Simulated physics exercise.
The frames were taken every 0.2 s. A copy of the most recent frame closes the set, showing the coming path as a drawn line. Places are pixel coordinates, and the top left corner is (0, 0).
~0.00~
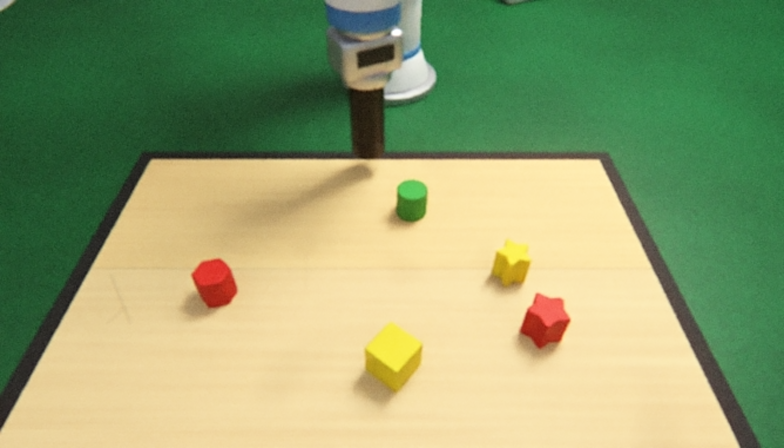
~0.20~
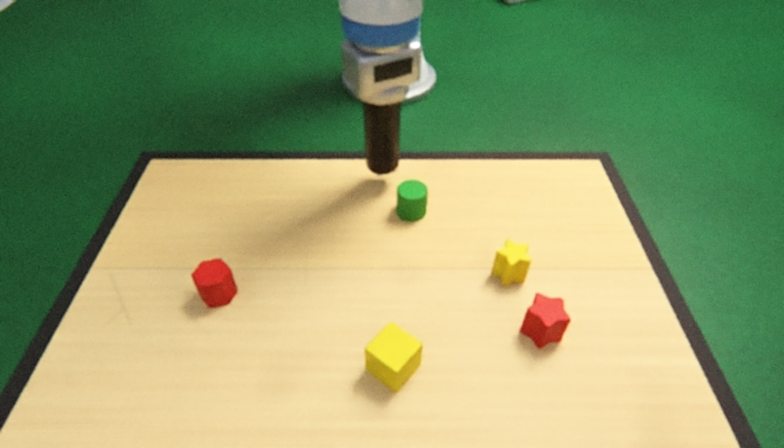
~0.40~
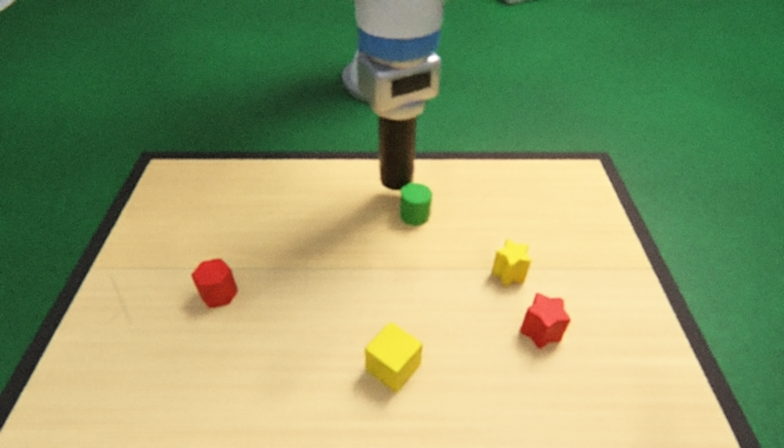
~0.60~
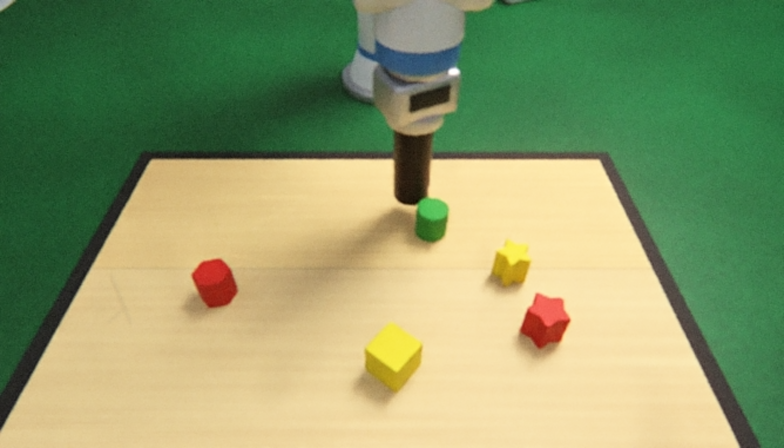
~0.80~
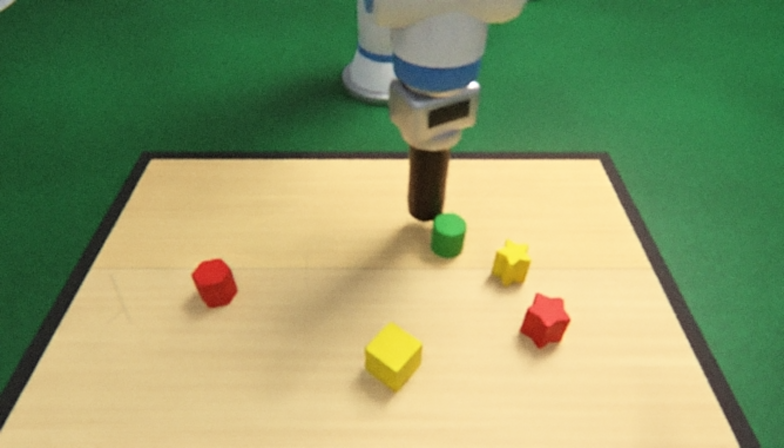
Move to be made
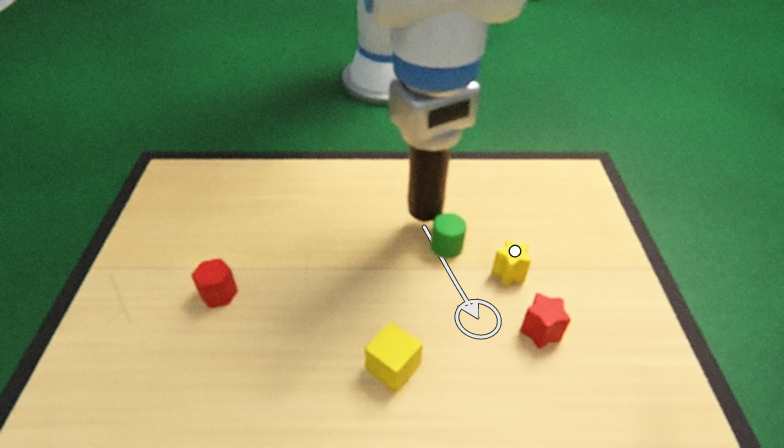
The footage shows a robot arm with a dark peg moving toward the lower right over a wooden board, then pushing a green cylinder a short way diagonally toward a yellow star, while the red and yellow blocks stay still.
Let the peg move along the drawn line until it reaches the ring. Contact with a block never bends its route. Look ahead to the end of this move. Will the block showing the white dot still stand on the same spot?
No, I don't think so.
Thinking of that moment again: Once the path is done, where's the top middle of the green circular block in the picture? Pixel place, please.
If I read the scene right, the answer is (516, 279).
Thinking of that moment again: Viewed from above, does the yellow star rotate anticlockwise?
Answer: Yes.
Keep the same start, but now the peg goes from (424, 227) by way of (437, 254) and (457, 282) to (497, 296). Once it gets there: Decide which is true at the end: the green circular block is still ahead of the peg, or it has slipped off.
I think it holds its spot in front.
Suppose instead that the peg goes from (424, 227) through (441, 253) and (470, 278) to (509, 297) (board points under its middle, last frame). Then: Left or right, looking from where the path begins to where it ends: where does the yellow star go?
It gets pushed left.
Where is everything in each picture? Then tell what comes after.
The first frame shows lower end of the peg (369, 151), tops of blocks, green circular block (413, 188), yellow star (515, 251), red star (549, 308).
The second frame shows peg (383, 166), blocks as before.
The third frame shows peg (397, 180), green circular block (416, 192).
The fourth frame shows peg (411, 195), green circular block (433, 208).
The fifth frame shows peg (425, 210), green circular block (450, 223), yellow star (515, 251), red star (549, 308).
The drawn path runs from (424, 227) to (478, 319); the dot is on the yellow star.
What follows on the original path. One third of the way, peg (442, 238); green circular block (476, 247).
Two thirds of the way, peg (460, 268); green circular block (500, 268); yellow star (529, 253), turned 25° anticlockwise.
At the end, peg (482, 302); green circular block (516, 279); yellow star (529, 253), turned 25° anticlockwise; red star not moved.
